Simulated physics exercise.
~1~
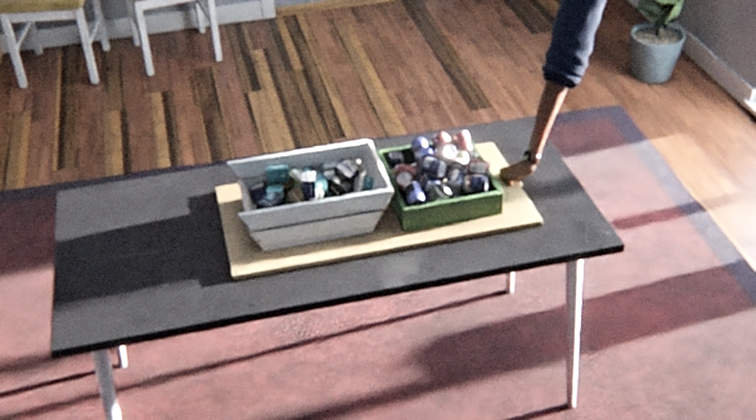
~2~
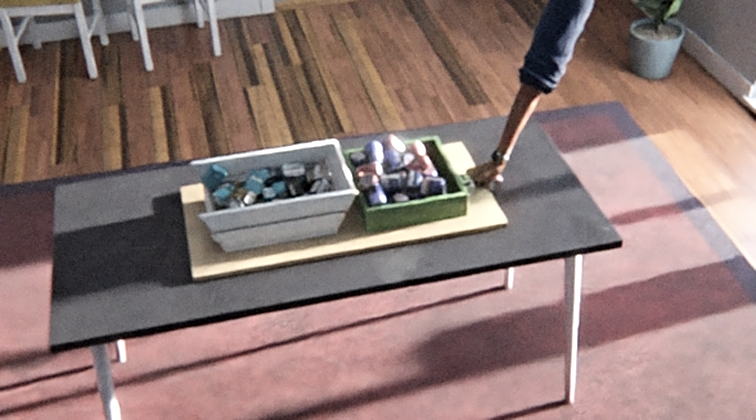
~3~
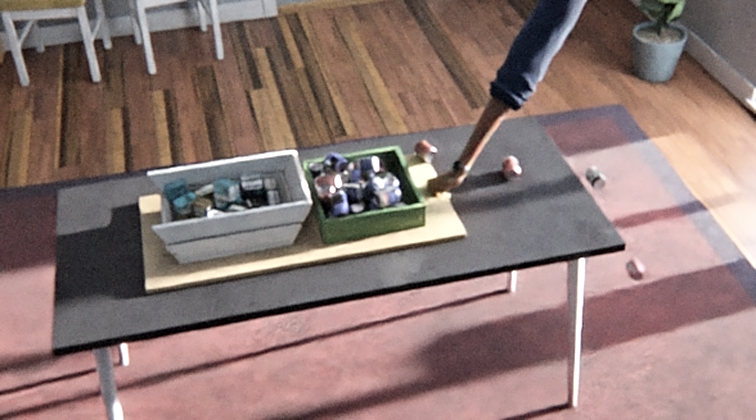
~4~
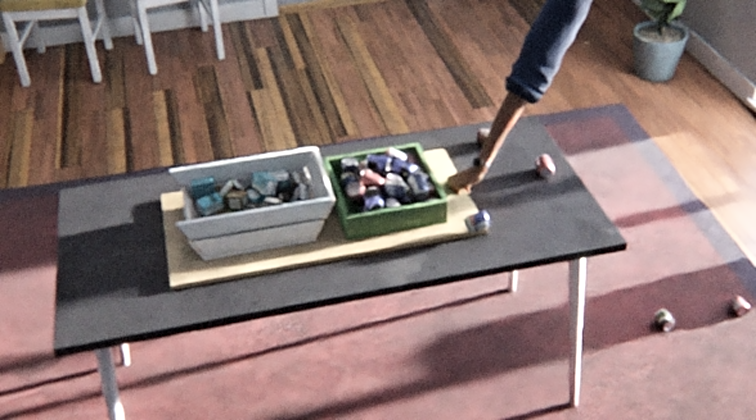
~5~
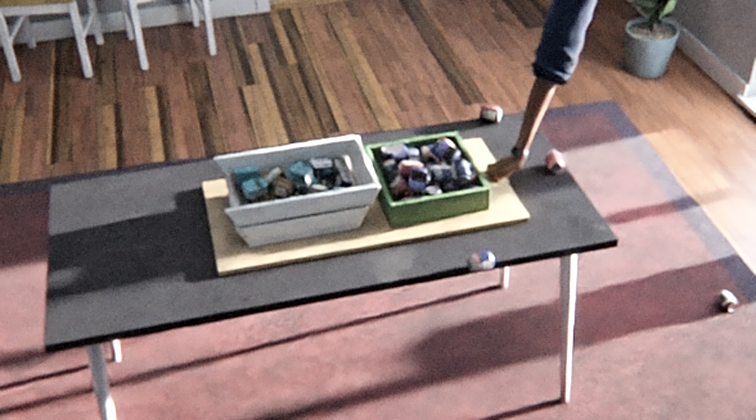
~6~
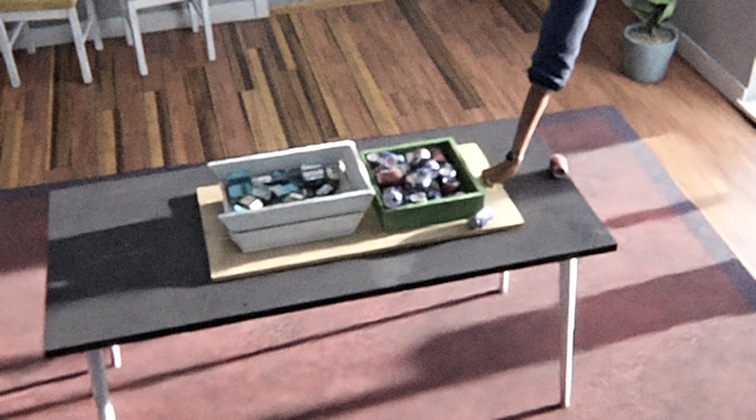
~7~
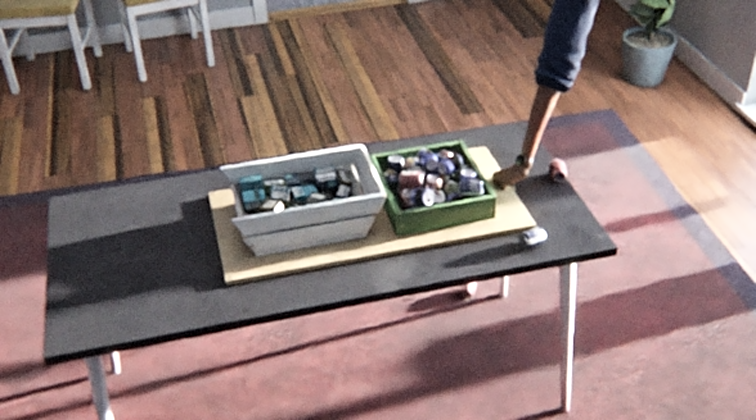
Hand shaking a board left and right on a black table, mini cans spilling from the green tray, white tray staying full.
